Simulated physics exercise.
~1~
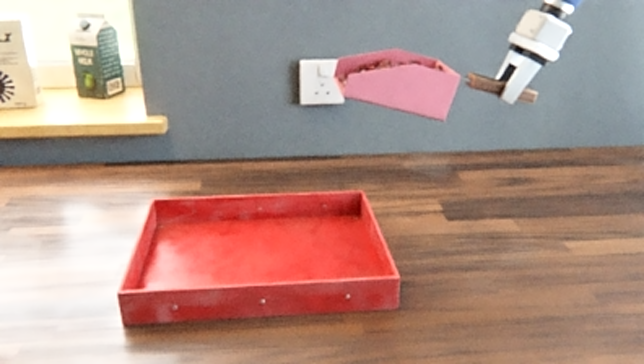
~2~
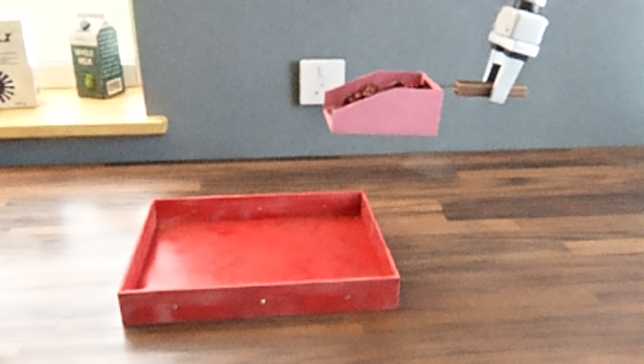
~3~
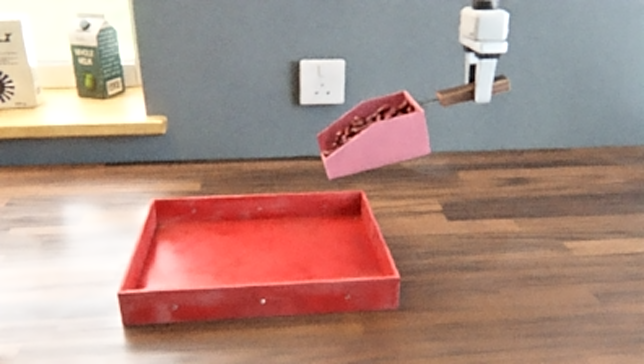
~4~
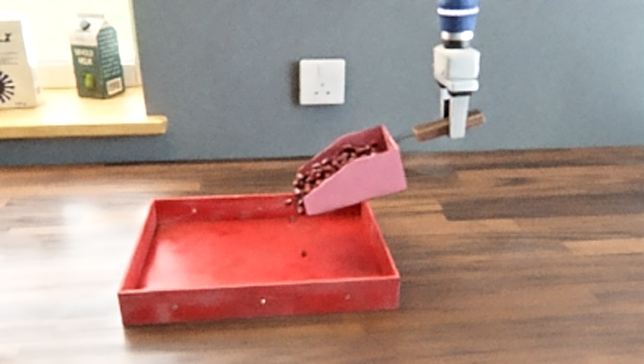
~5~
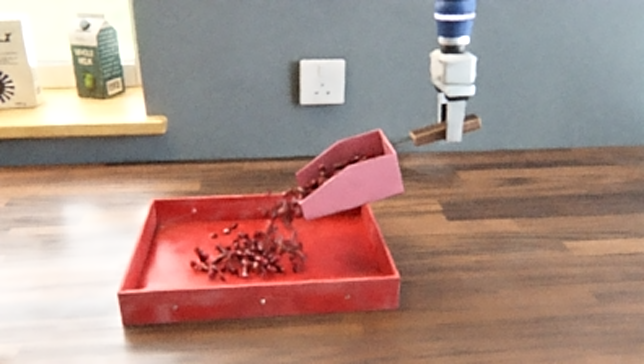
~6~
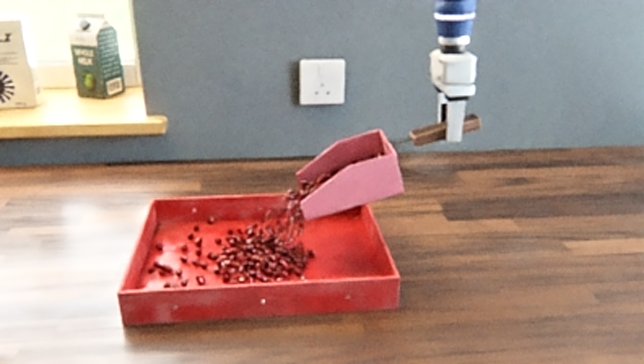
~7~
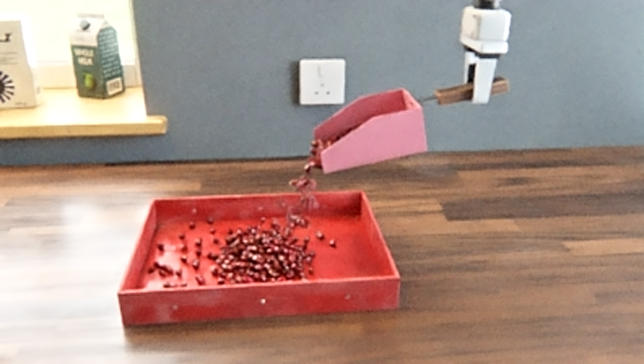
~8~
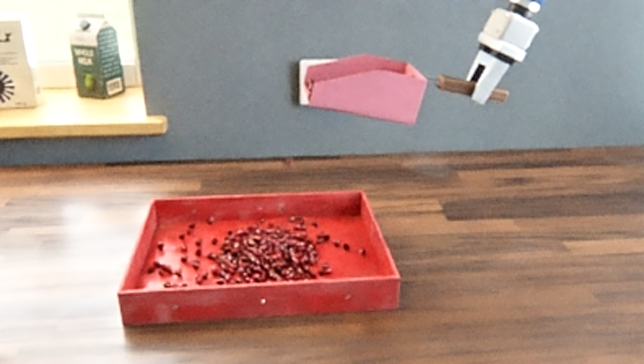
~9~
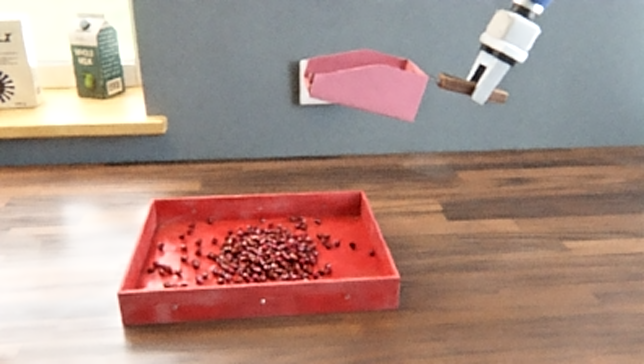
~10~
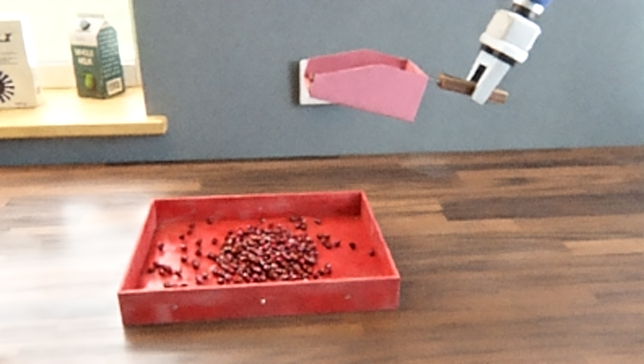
Above a wooden counter, a robot arm tips beans from a pink scoop into a red tray, then lifts it.
